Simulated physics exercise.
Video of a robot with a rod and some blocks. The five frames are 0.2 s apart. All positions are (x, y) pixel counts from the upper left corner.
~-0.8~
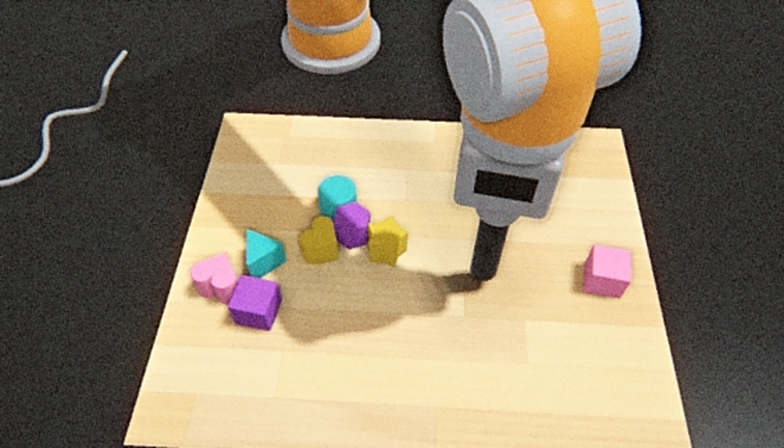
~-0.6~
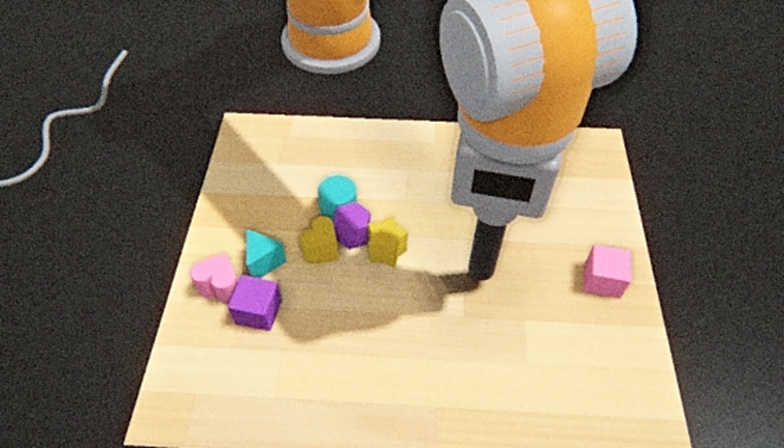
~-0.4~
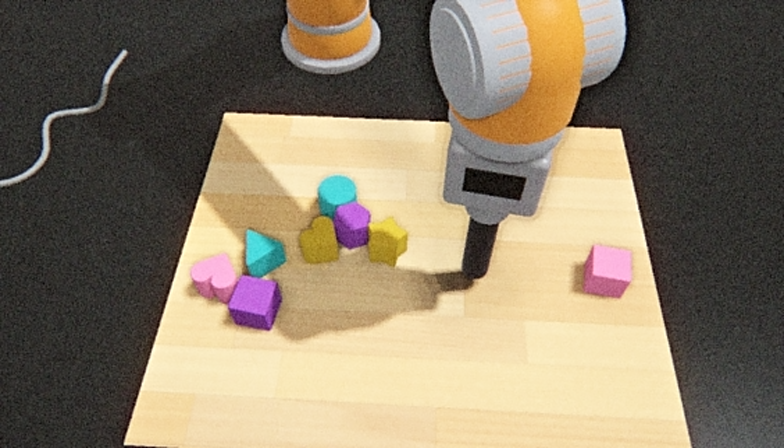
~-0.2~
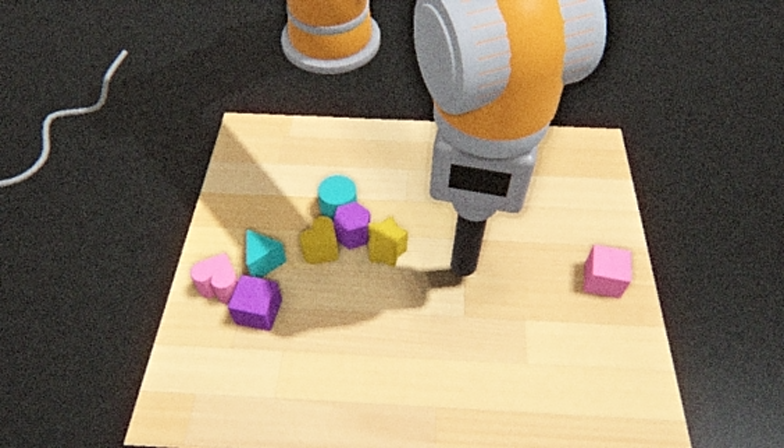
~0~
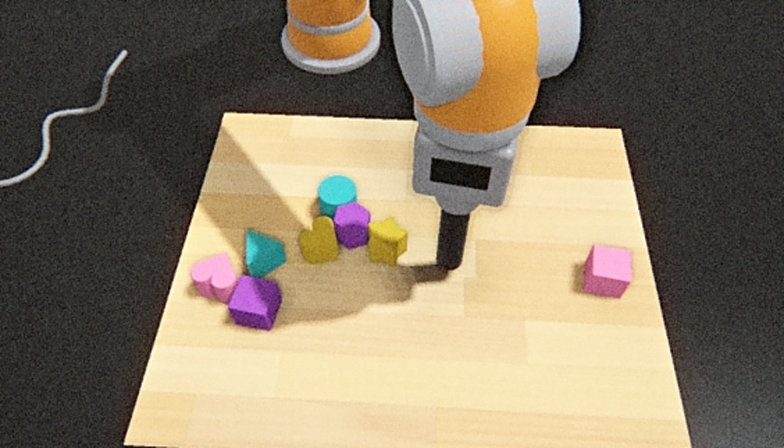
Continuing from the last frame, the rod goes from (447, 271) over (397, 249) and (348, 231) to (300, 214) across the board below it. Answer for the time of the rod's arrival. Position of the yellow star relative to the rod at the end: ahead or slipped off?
Beside or behind, I predict.
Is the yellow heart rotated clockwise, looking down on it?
No.
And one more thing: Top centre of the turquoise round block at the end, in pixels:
I'd guess (324, 176).
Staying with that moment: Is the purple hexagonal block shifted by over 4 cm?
Answer: Yes.
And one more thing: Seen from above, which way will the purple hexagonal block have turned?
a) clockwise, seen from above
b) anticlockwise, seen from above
Choice a: Clockwise, seen from above.
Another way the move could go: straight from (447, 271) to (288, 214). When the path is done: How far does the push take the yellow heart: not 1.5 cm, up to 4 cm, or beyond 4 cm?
It travels more than 4 cm.
What follows on the original path. One third of the way, rod at (396, 237); yellow heart at (309, 233), turned 20° anticlockwise; purple hexagonal block at (339, 218), turned 35° clockwise; yellow star at (368, 231), turned 35° anticlockwise.
Two thirds of the way, rod at (346, 218); yellow heart at (291, 237), turned 55° anticlockwise; turquoise round block at (336, 187); purple hexagonal block at (288, 206), turned 45° clockwise; yellow star at (318, 219), turned 50° anticlockwise.
At the end, rod at (298, 201); yellow heart at (282, 245), turned 75° anticlockwise; turquoise round block at (324, 176); purple hexagonal block at (253, 204), turned 90° clockwise; yellow star at (284, 215), turned 105° anticlockwise.
